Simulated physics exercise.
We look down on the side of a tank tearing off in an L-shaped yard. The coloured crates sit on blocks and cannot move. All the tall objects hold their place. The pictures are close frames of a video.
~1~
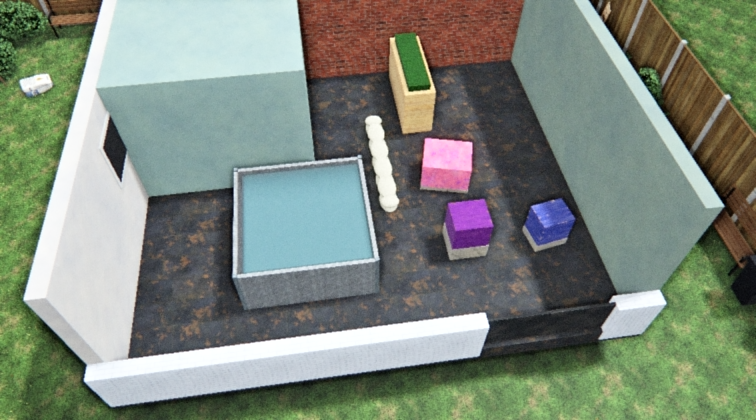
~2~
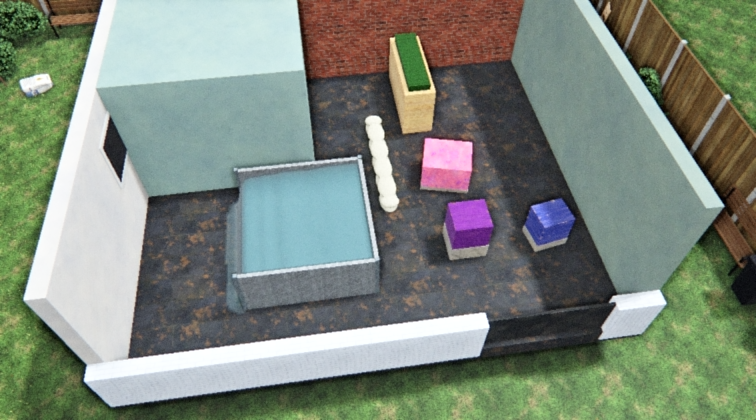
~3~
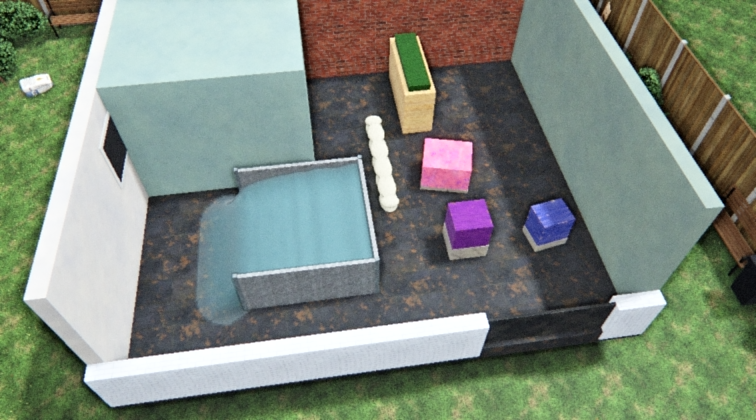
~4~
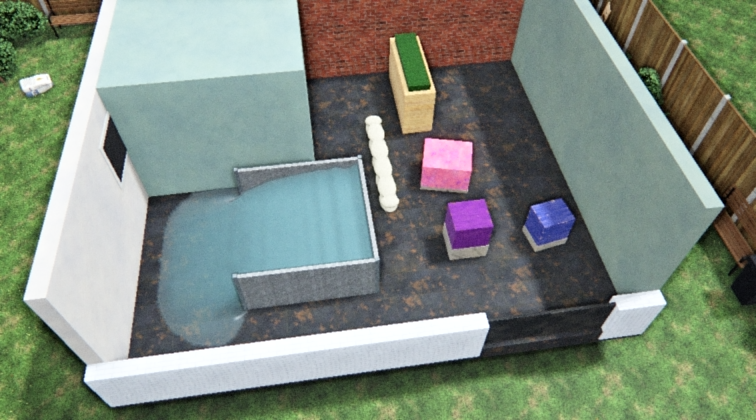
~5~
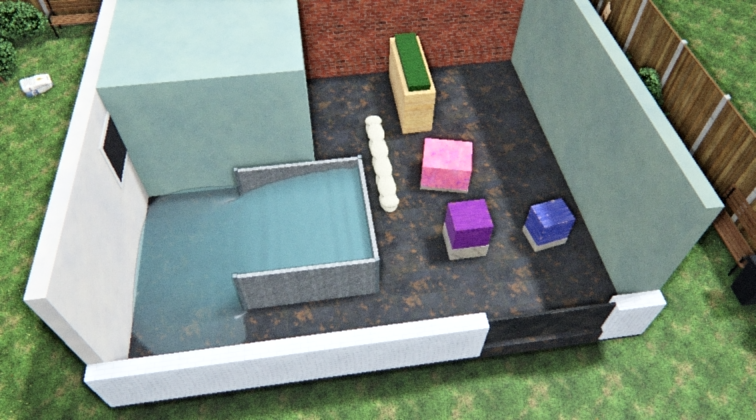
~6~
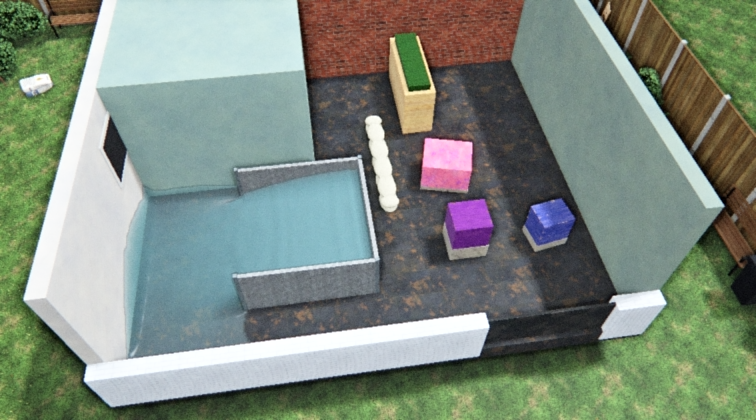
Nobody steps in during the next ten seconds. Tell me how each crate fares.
One by one: The blue crate gets wet; the purple crate stays dry; the pink crate gets wet.
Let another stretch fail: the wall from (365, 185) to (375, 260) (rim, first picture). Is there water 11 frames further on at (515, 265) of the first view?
There: Wet.
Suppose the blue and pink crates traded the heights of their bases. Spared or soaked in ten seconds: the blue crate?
In short: The blue one is wetted.
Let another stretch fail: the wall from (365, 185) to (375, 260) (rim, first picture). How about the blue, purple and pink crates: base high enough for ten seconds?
My reading: The blue crate is wetted, the purple crate is wetted, the pink crate takes water.
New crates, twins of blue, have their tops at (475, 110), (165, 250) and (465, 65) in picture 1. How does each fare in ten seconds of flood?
In turn: Is safe, ends up wet, is spared.
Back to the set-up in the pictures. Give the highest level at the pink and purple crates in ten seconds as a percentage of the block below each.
In turn 170 and 40 per cent.
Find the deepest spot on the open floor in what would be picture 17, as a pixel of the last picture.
Close to (127, 371).
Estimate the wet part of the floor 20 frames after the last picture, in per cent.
About 50 per cent.
A moment on, water covers 20 % of the floor; the blue crate not reached, the purple crate not reached, the pink crate not reached.
Next, water covers 25 % of the floor; the blue crate not reached, the purple crate not reached, the pink crate not reached.
Then, water covers 50 % of the floor; the blue crate water round its plinth, the purple crate water round its plinth, the pink crate water round its plinth.
Later, water covers 80 % of the floor; the blue crate water round its plinth, the purple crate water round its plinth, the pink crate water round its plinth.
In the end, water covers 100 % of the floor; the blue crate was topped, the purple crate stayed above the water, the pink crate was topped.
